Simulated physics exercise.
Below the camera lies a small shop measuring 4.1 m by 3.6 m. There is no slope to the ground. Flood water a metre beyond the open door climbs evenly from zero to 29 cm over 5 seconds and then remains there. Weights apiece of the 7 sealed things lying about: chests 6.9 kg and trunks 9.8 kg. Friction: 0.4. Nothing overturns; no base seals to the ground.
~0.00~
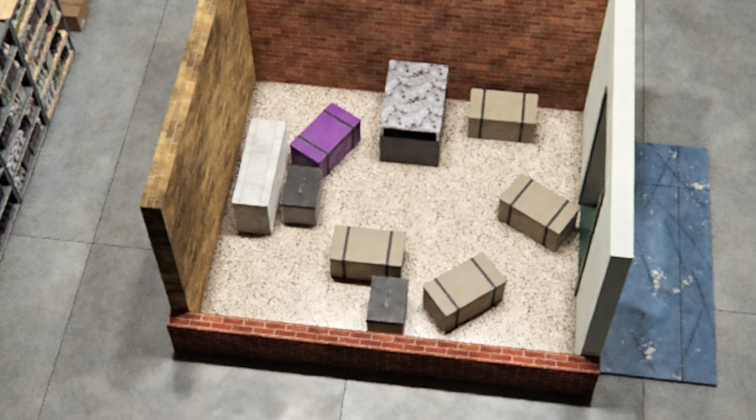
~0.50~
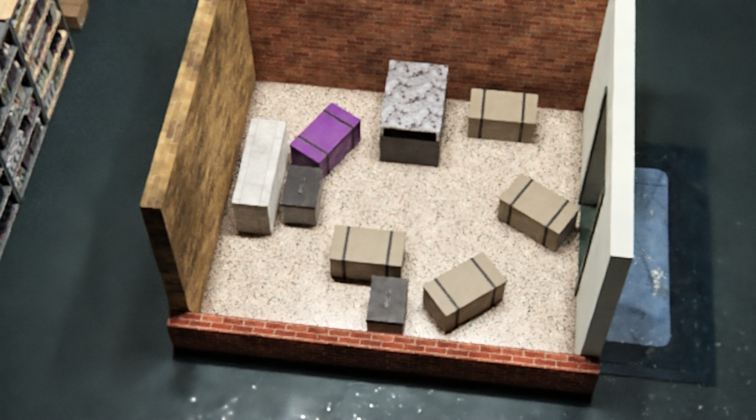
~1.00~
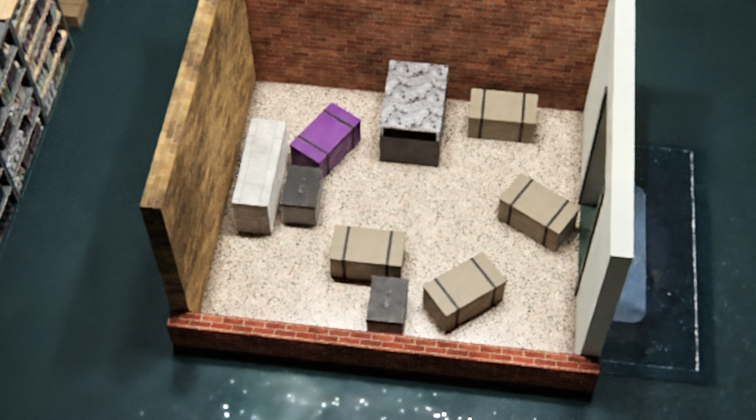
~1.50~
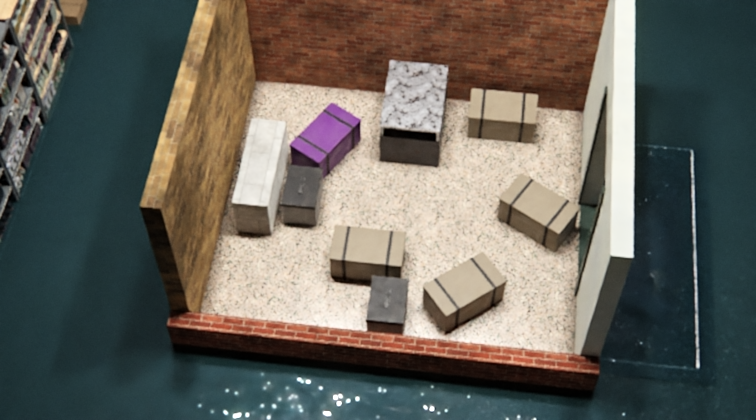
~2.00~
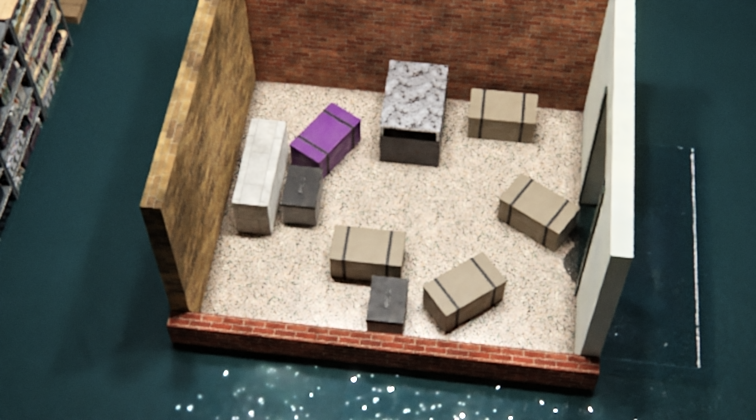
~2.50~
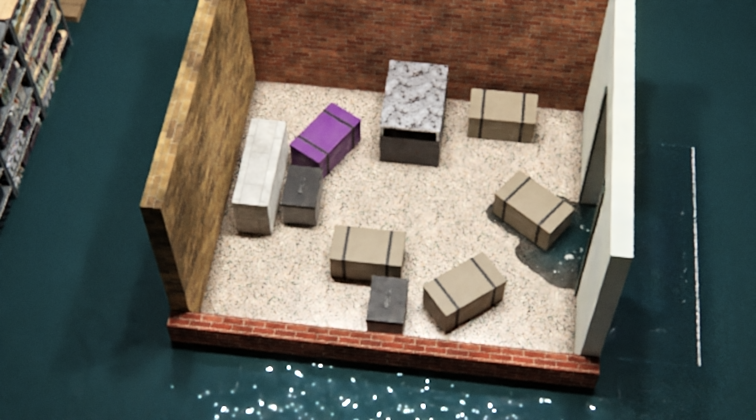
Dark water spreading around a small brick-walled shop, then seeping in at the right wall and slightly shifting a tan trunk.
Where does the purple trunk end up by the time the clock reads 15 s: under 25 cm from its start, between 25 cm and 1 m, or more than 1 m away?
It should cover a short stretch.
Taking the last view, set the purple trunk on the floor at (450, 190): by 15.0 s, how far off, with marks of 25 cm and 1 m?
Answer: It covers a big distance.
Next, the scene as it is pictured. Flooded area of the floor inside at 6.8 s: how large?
Somewhere around 13 m2, roughly.
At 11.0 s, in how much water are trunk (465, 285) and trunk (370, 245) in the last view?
19 and 18 cm.
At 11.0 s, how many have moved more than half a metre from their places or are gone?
Count: 7.
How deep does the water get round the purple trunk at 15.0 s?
Roughly 24 cm at that moment.
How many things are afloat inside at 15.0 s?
The count is 7.
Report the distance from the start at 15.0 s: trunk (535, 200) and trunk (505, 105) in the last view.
250 cm, 60 cm.
After 3.5 s the purple trunk is near (325, 132), 0.0 m from its start, aground; 0 afloat.
After 6.8 s the purple trunk is near (297, 95), 0.6 m from its start, aground; 6 afloat.
After 11.0 s the purple trunk is near (287, 80), 0.8 m from its start, afloat; 7 afloat.
After 15.0 s the purple trunk is near (335, 95), 0.4 m from its start, afloat; 7 afloat.
